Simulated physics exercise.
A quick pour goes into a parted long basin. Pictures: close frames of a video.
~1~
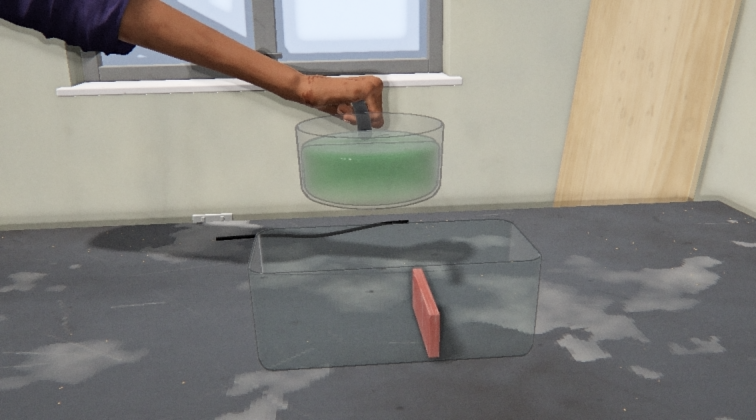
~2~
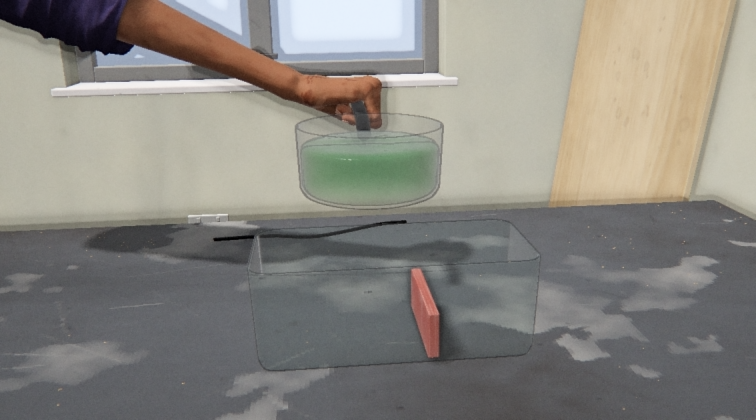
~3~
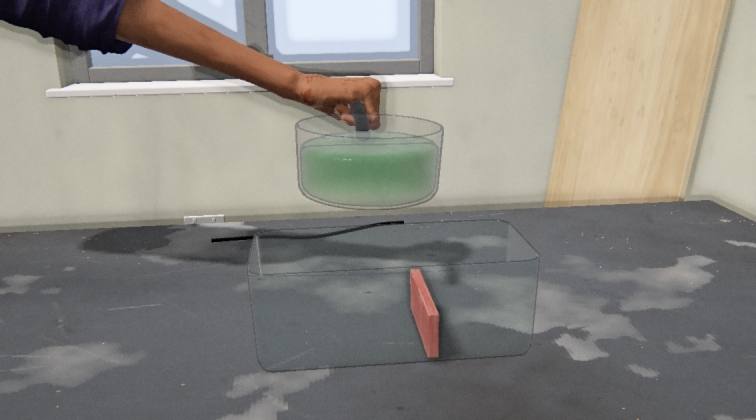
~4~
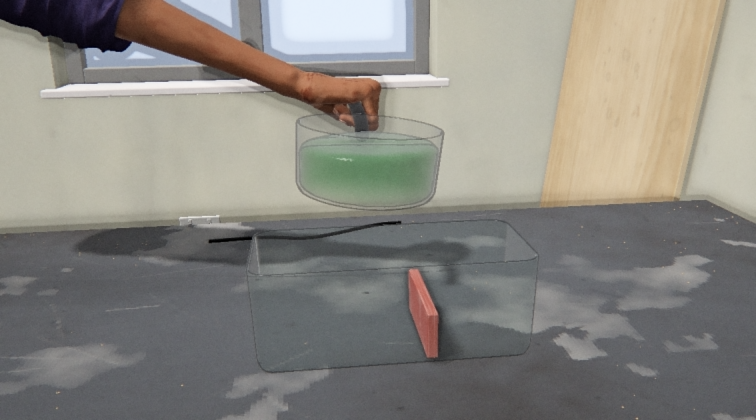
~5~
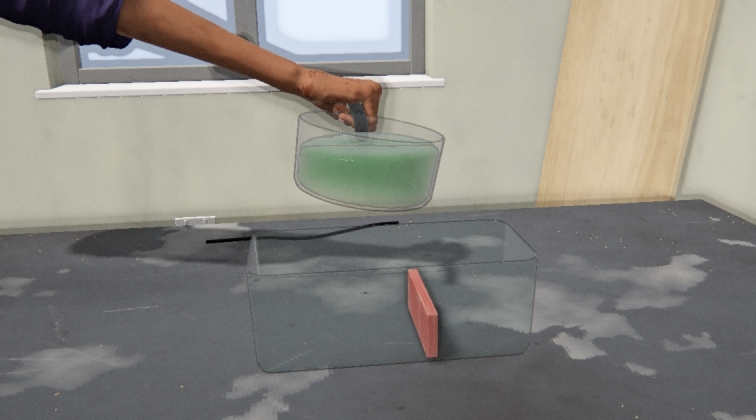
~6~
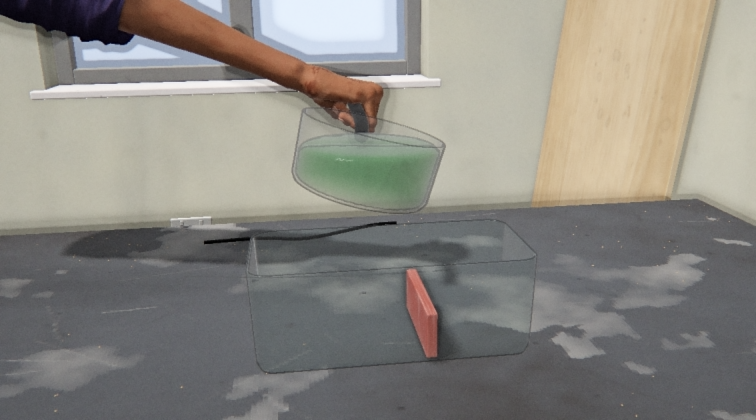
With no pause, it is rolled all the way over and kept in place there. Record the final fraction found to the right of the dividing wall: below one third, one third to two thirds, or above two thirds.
The right side is left with enough to pass two thirds.
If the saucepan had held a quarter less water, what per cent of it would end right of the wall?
My estimate is about 90 percent.
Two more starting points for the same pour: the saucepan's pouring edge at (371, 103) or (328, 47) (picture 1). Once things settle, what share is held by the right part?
You'd see around 40 per cent, and then around 10 per cent.
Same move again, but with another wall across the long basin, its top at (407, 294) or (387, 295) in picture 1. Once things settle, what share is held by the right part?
The first placement gives around 90 percent, the second 90 percent.
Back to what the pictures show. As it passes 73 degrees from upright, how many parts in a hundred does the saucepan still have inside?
Around 45 percent remains.
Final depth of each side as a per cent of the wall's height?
Left part: 10 per cent; right part: 100.
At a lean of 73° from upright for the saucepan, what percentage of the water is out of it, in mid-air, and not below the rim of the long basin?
Around 30 %.
A moment on, the saucepan is tipped part way and 47 per cent is still to pour, 0 is left of the wall and 23 right of it.
Next, the saucepan is tipped right over and 7 per cent is still to pour, 13 is left of the wall and 76 right of it.
Then the saucepan is tipped right over and 0 per cent is still to pour, 17 is left of the wall and 82 right of it.
Later the saucepan is tipped right over and 0 per cent is still to pour, 19 is left of the wall and 80 right of it.
Finally, 20 per cent lies left of the wall, 80 right of it and 0 outside.
